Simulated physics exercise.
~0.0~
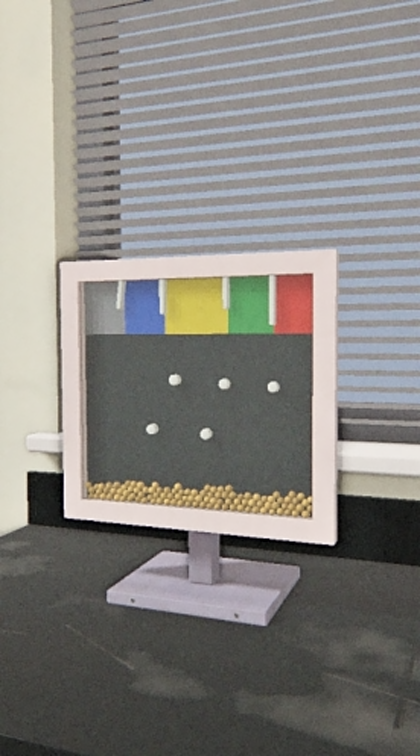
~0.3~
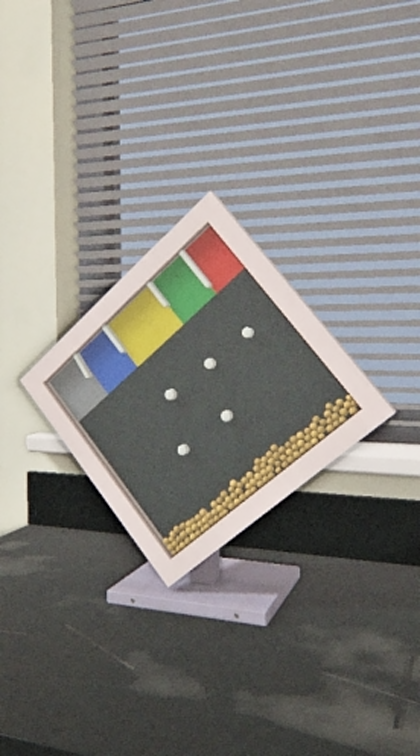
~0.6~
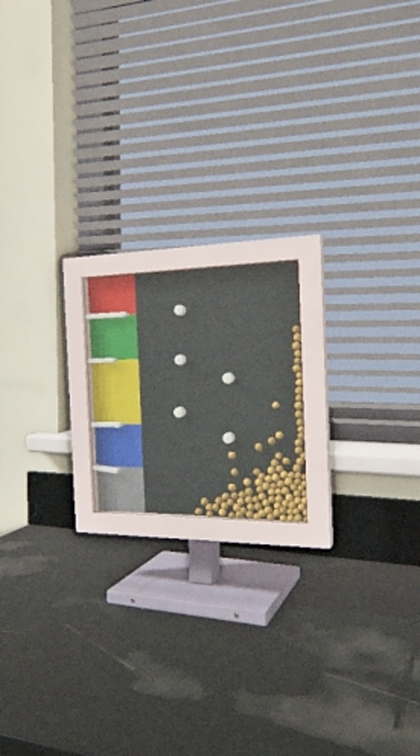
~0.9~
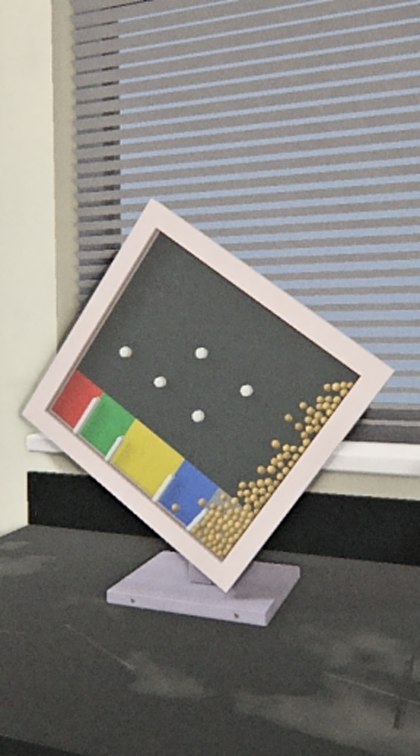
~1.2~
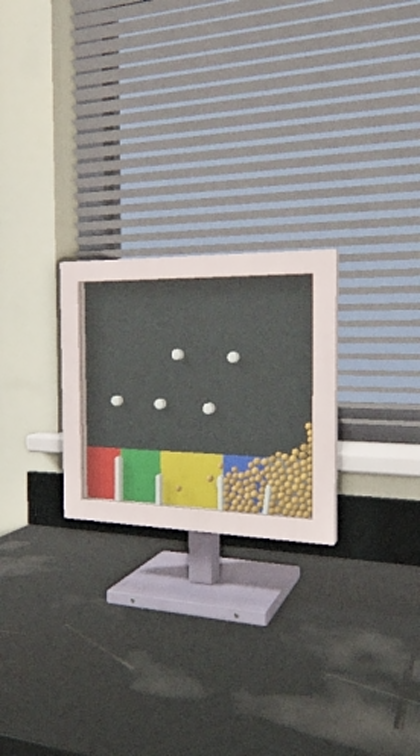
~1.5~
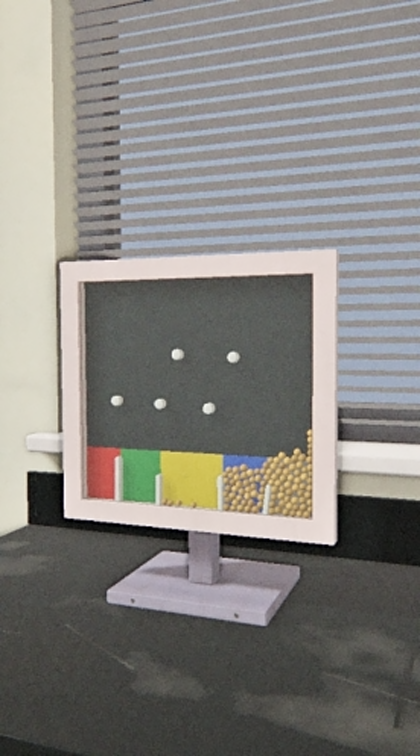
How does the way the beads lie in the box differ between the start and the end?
At the start the beads lay in a thin, fairly even layer along the whole bottom of the box. By the end they were heaped at the lower right, mostly in the grey and blue pockets.
